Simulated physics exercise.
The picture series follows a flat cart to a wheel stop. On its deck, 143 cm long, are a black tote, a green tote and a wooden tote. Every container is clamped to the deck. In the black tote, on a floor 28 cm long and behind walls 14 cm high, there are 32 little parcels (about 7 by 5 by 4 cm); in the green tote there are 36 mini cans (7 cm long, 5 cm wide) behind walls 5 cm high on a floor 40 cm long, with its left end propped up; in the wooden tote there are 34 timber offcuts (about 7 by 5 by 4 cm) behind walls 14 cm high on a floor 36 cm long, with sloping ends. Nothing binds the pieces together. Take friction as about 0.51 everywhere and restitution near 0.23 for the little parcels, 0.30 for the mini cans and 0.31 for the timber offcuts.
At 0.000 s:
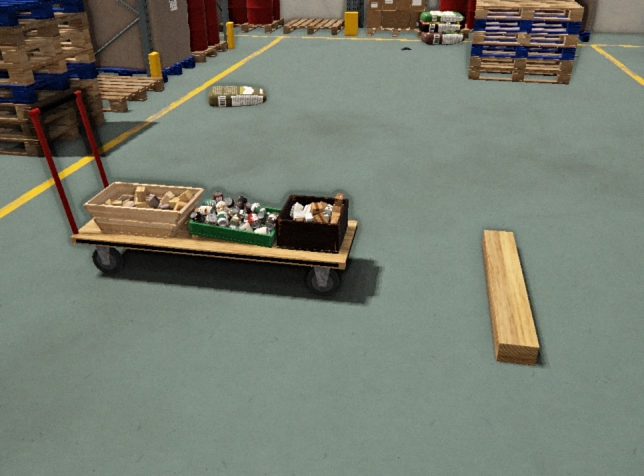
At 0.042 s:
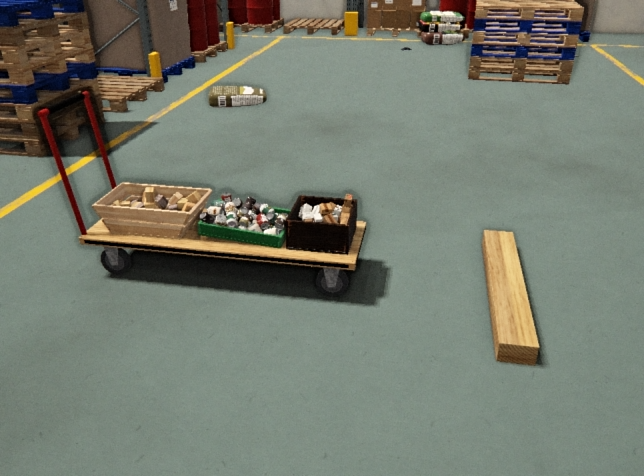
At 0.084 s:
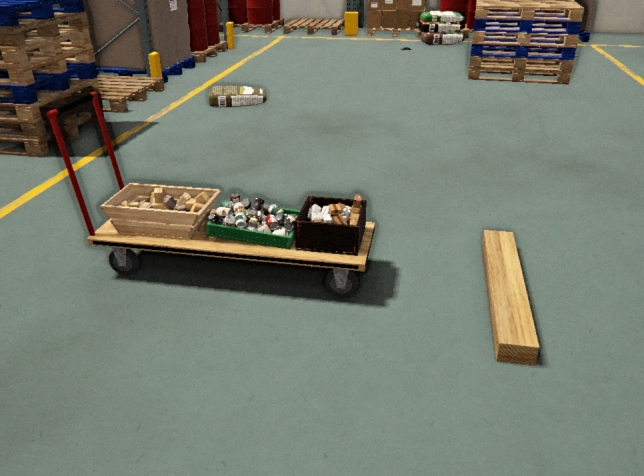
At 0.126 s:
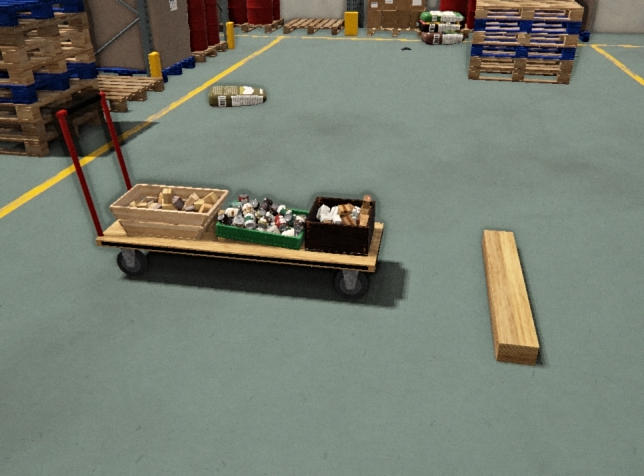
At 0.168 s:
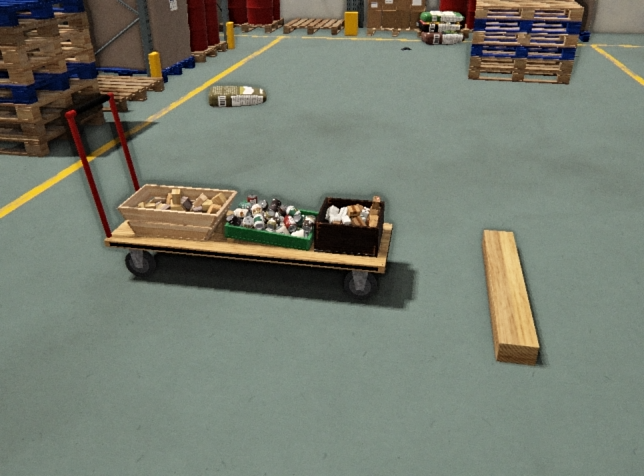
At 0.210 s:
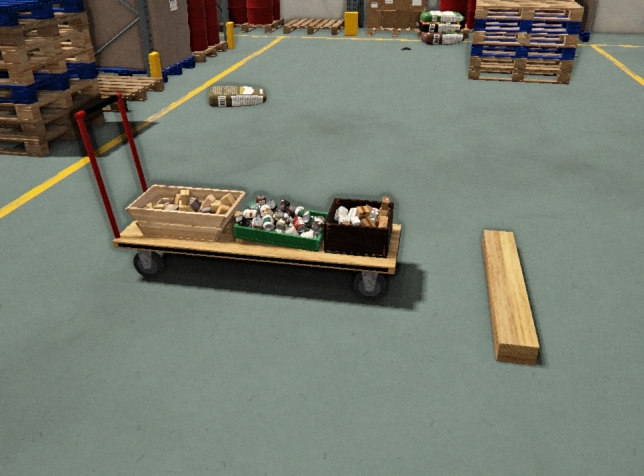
In the video, a flat cart with a red handle carries a wooden tote, a green tote and a black tote, all filled with small items, and rolls slowly to the right across a warehouse floor, nearing a wooden beam.
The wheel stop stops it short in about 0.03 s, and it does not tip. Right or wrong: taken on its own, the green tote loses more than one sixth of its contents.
Wrong.
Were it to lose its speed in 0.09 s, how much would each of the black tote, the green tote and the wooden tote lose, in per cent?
Black tote 0 %, green tote 0 %, wooden tote 0 %.
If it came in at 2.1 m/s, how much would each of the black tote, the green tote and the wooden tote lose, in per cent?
Then the black tote sheds 0 per cent of its load, the green tote 10 per cent, and the wooden tote 10 per cent.
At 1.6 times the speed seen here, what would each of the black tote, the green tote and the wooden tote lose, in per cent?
Black tote 0, green tote 10, wooden tote 10 per cent.
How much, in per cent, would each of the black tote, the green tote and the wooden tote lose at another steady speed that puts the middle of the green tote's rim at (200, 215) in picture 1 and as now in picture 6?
That would give black tote 0 %, green tote 20 % and wooden tote 10 %.
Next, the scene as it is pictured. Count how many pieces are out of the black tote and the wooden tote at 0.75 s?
The black tote is at about 1 and the wooden tote at about 0.
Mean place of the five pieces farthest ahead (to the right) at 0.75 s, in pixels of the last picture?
Centre: Approx. (491, 232) px.
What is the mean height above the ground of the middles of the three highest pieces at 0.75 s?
About 42 cm.
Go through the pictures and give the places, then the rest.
In the first picture (each is followed by its nearest rim corner in this view), green tote, (270, 235); black tote, (336, 224); 74 cm short of the stop; none out.
Green tote, (279, 236); black tote, (346, 225); 69 cm short of the stop, in the second picture.
Green tote, (288, 237); black tote, (356, 226); 65 cm short of the stop, in the third picture.
Green tote, (298, 238); black tote, (366, 227); 60 cm short of the stop, in the fourth picture.
Green tote, (307, 239); black tote, (376, 227); 55 cm short of the stop, in the fifth picture.
Green tote, (317, 239); black tote, (386, 228); 50 cm short of the stop; none out, in the sixth picture.
After 0.65 s, contact.
After 0.75 s, black tote 31 in, 1 out, green tote 36 in, 0 out and wooden tote 34 in, 0 out.
After 0.87 s, black tote 31 in, 1 out, green tote 36 in, 0 out and wooden tote 34 in, 0 out.
After 1.10 s, black tote 31 in, 1 out, green tote 35 in, 1 out and wooden tote 34 in, 0 out.
When it is over (at 1.60 s), black tote 31 in, 1 out, green tote 35 in, 1 out and wooden tote 34 in, 0 out. Asked share, 1 of 36, 3 per cent.
